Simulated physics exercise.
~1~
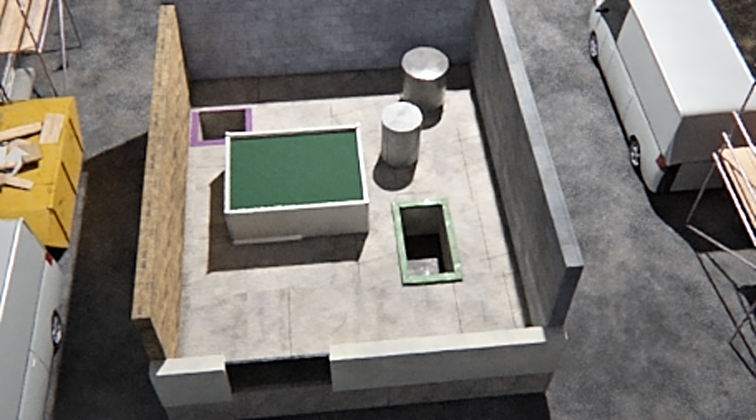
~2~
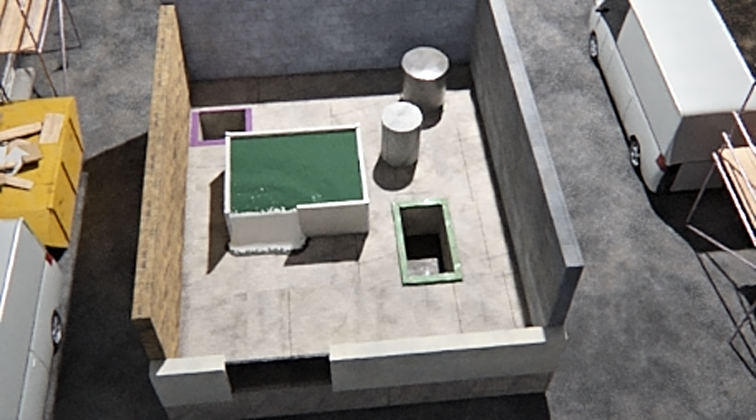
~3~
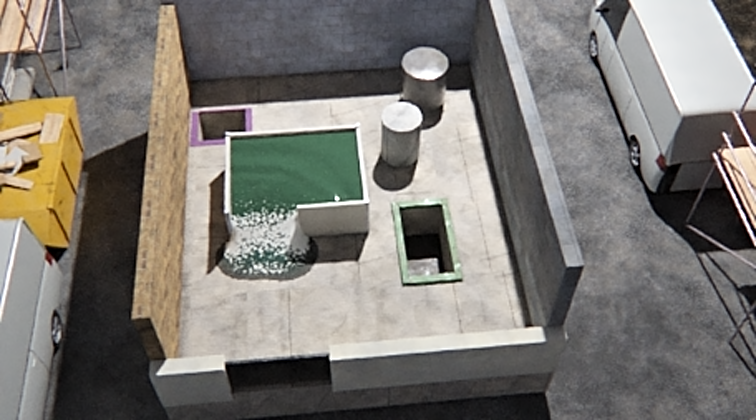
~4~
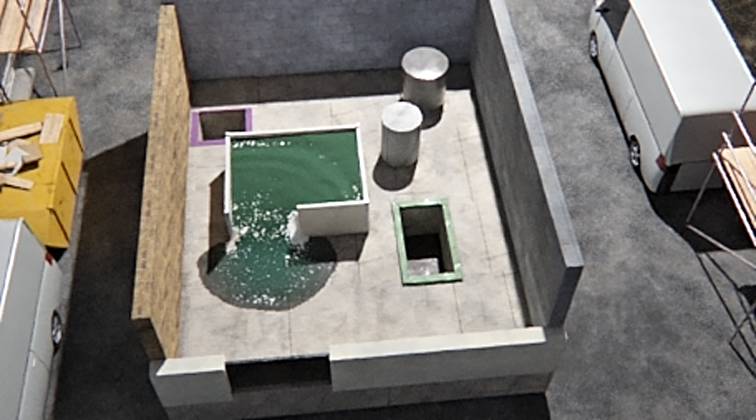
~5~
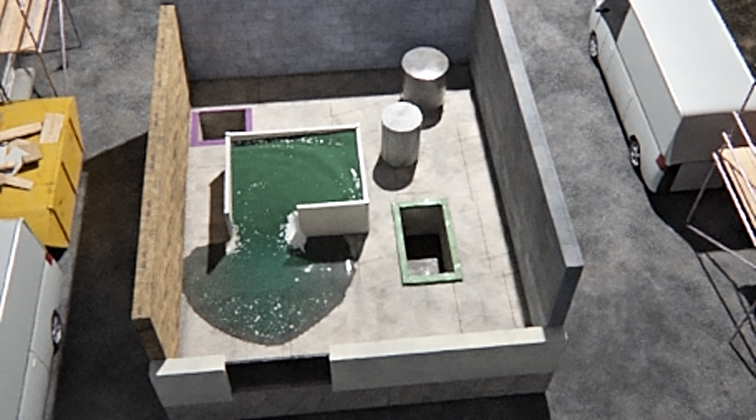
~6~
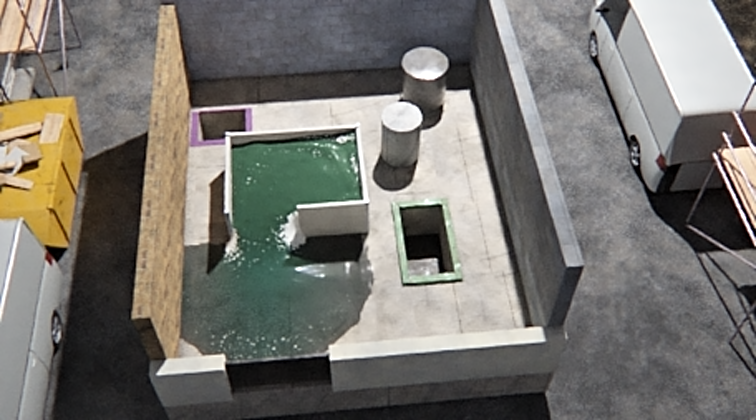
Green water burst through the front left side of a white-walled tank on a concrete slab, then fanned out across the floor toward the low front wall and its gap.
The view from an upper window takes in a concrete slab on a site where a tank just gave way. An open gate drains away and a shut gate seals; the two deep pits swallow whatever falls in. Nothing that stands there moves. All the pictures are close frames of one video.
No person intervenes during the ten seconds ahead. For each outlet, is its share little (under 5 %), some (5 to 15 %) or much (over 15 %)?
Shares: The gate gets little; the purple pit gets some; the green pit gets some.
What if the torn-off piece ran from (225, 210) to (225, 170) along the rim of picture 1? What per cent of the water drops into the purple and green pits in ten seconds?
Purple 30 %, green 2 %.
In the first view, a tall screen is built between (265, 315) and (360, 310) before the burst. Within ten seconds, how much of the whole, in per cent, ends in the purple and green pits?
The purple pit gets 8 per cent, the green pit 14 per cent.
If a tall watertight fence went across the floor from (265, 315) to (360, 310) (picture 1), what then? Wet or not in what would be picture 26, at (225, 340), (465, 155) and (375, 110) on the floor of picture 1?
Swamped; spared; spared.
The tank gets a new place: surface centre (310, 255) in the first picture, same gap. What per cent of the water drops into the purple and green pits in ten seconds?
Estimated shares - purple: Some 25 in a hundred; green: Some 4 in a hundred.
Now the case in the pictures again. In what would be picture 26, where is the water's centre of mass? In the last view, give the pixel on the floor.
It is near (310, 275).
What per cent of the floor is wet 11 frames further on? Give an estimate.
That works out to some 30 in a hundred.
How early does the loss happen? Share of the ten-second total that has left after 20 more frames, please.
Approximately 5 in a hundred, I think.
A moment on, water covers 25 % of the floor; the gate 0 %, the purple pit 0 %, the green pit 0 %.
Next, water covers 30 % of the floor; the gate 0 %, the purple pit 0 %, the green pit 0 %.
Then, water covers 45 % of the floor; the gate 0 %, the purple pit 0 %, the green pit 1 %.
Later, water covers 75 % of the floor; the gate 0 %, the purple pit 3 %, the green pit 4 %.
In the end, water covers 100 % of the floor; the gate 0 %, the purple pit 9 %, the green pit 10 %.
